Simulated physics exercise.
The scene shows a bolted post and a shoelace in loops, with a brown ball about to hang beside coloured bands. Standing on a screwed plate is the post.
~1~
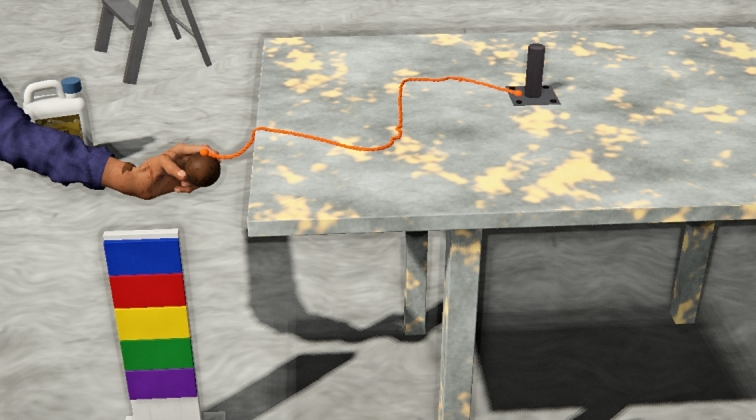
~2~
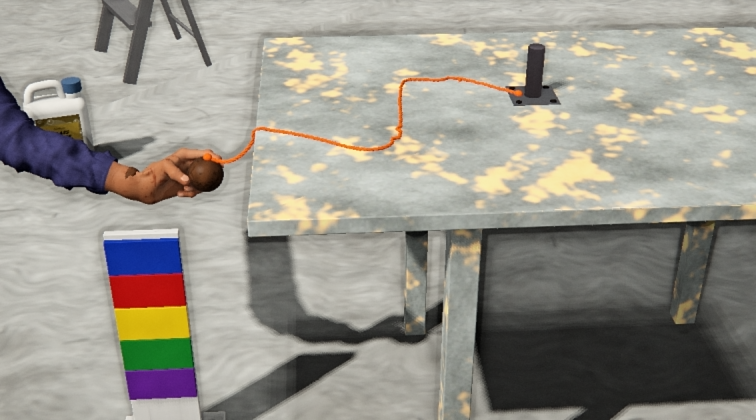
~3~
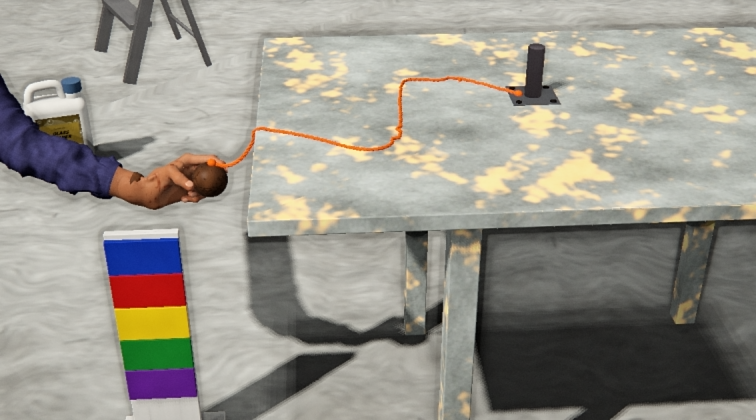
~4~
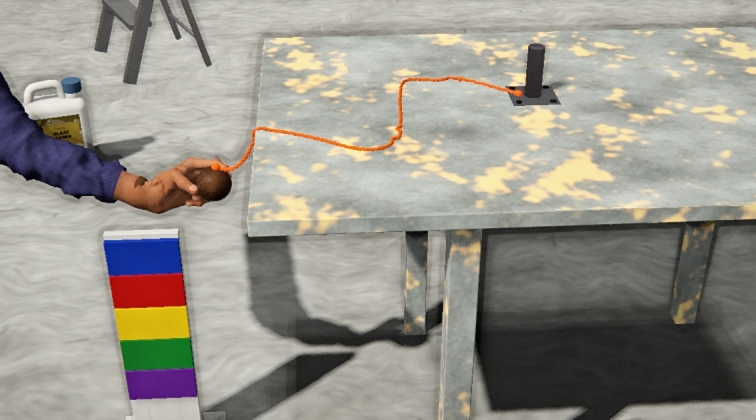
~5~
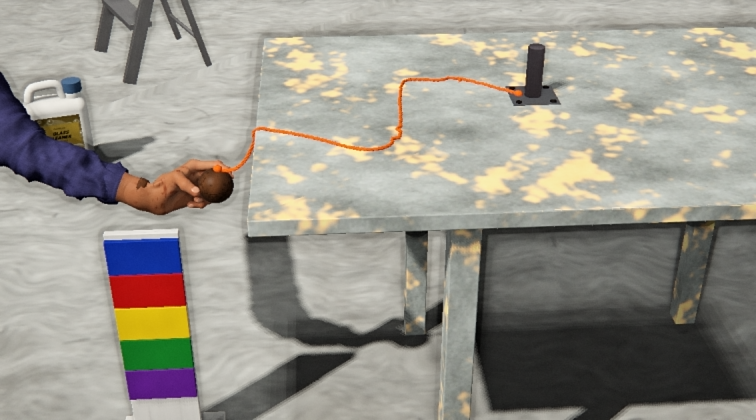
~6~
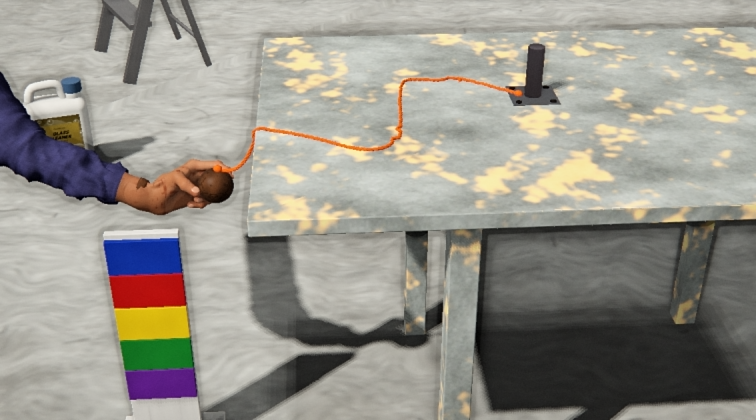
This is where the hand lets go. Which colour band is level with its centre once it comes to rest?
The green band.
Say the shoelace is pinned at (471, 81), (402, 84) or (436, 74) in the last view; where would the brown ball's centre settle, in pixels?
That would be (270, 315) for the first, (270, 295) for the second and (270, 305) for the third.
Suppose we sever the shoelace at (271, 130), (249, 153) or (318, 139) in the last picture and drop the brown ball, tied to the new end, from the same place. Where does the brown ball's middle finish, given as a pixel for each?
(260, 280), (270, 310), (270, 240).
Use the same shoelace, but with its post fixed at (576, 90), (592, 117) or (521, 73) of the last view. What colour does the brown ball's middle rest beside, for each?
Taking each post in turn, it's yellow, then yellow, then green.
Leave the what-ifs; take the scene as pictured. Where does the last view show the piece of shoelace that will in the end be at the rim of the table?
About (397, 129).
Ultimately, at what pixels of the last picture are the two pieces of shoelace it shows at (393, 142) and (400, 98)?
The first moves to (258, 146), the second to (332, 108).
Early on, ball near (246, 337); level with green.
Midway, ball near (284, 325); level with green.
Finally, ball near (273, 332); level with green. The green one.
